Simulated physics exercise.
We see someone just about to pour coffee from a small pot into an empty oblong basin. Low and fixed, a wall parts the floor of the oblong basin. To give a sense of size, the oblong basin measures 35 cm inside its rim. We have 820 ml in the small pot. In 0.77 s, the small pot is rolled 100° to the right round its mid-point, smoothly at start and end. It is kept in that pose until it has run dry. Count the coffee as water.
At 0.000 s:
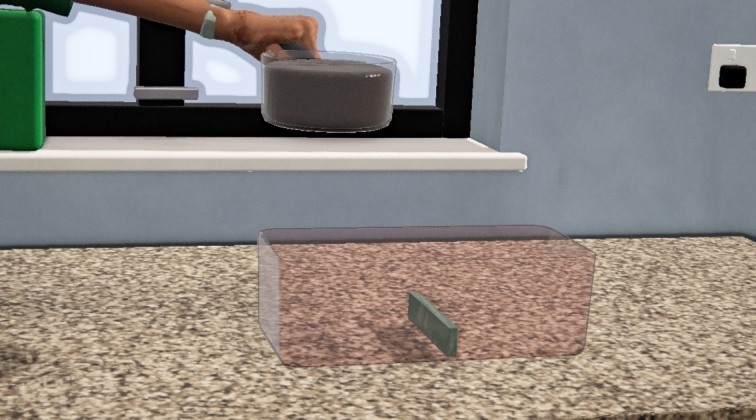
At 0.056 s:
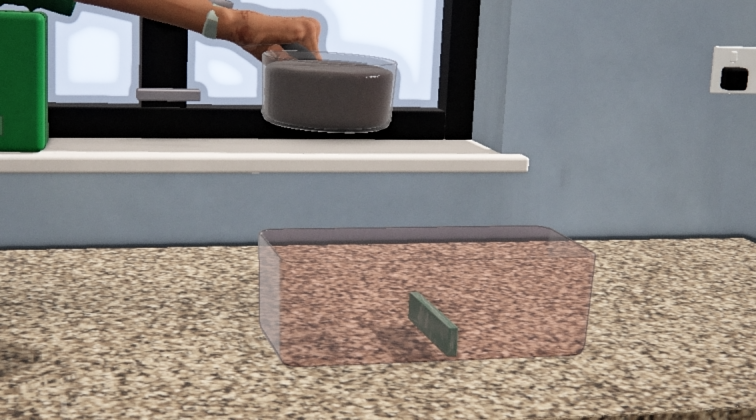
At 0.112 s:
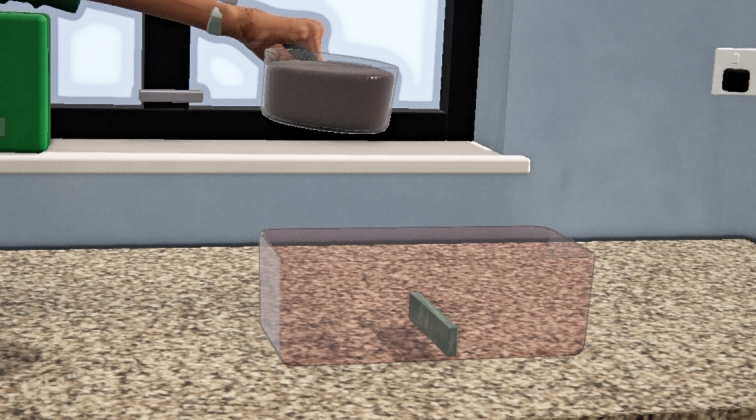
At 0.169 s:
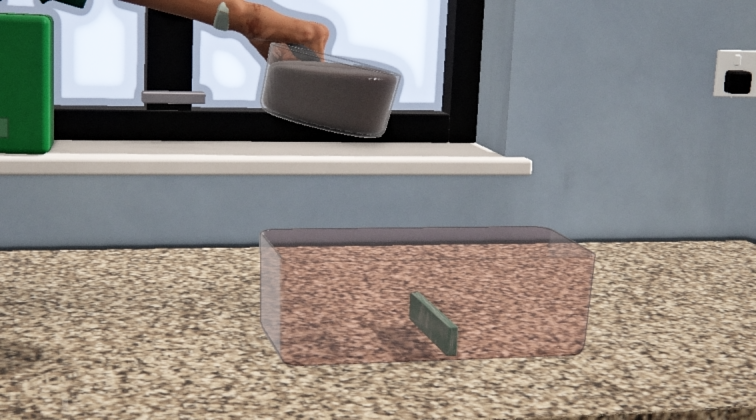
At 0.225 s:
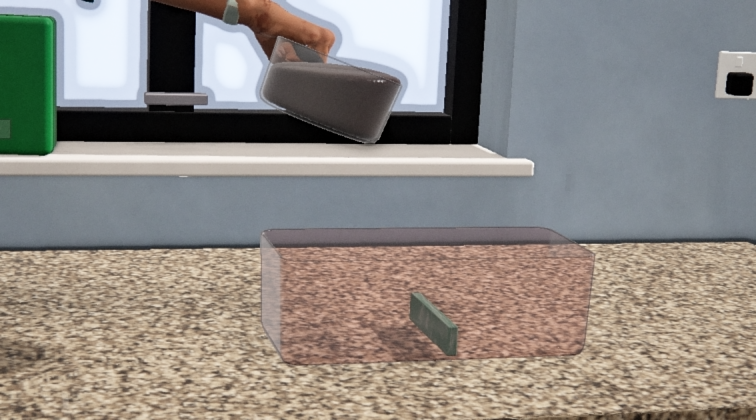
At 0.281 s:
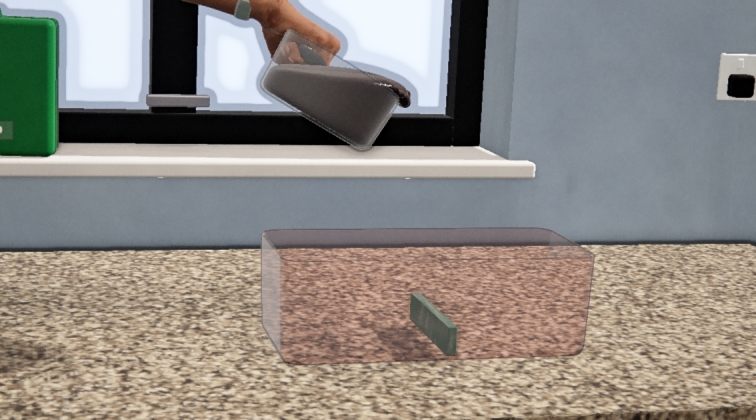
The footage shows a hand holding a small clear pot of dark liquid above an empty, transparent oblong basin with a low green wall on a speckled counter, then tilting the pot rightward until the liquid reaches its lip.
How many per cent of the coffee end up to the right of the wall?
About 60 per cent.
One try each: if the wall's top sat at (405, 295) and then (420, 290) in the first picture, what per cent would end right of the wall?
The first gives near 80 per cent and the second near 70 per cent.
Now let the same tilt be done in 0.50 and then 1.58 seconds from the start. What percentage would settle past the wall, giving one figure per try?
45 then 65 %.
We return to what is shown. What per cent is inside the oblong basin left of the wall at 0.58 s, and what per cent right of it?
I'd say some 3 in a hundred on the left and 22 on the right.
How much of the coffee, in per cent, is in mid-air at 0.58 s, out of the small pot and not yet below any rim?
Near 44 per cent of it all.
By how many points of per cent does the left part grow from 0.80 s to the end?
I'd put it at some 14 percent.
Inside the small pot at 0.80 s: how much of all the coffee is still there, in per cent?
Around 7 in a hundred is still there.
By 0.58 s the tilt is 85° and 30 per cent is still to pour, 3 is left of the wall and 23 right of it.
By 0.80 s the tilt is 100° and 7 per cent is still to pour, 24 is left of the wall and 62 right of it.
By 1.02 s the tilt is 100° and 1 per cent is still to pour, 35 is left of the wall and 61 right of it.
By 1.27 s the tilt is 100° and 0 per cent is still to pour, 38 is left of the wall and 61 right of it.
At rest 38 per cent lies left of the wall, 60 right of it and 1 outside.
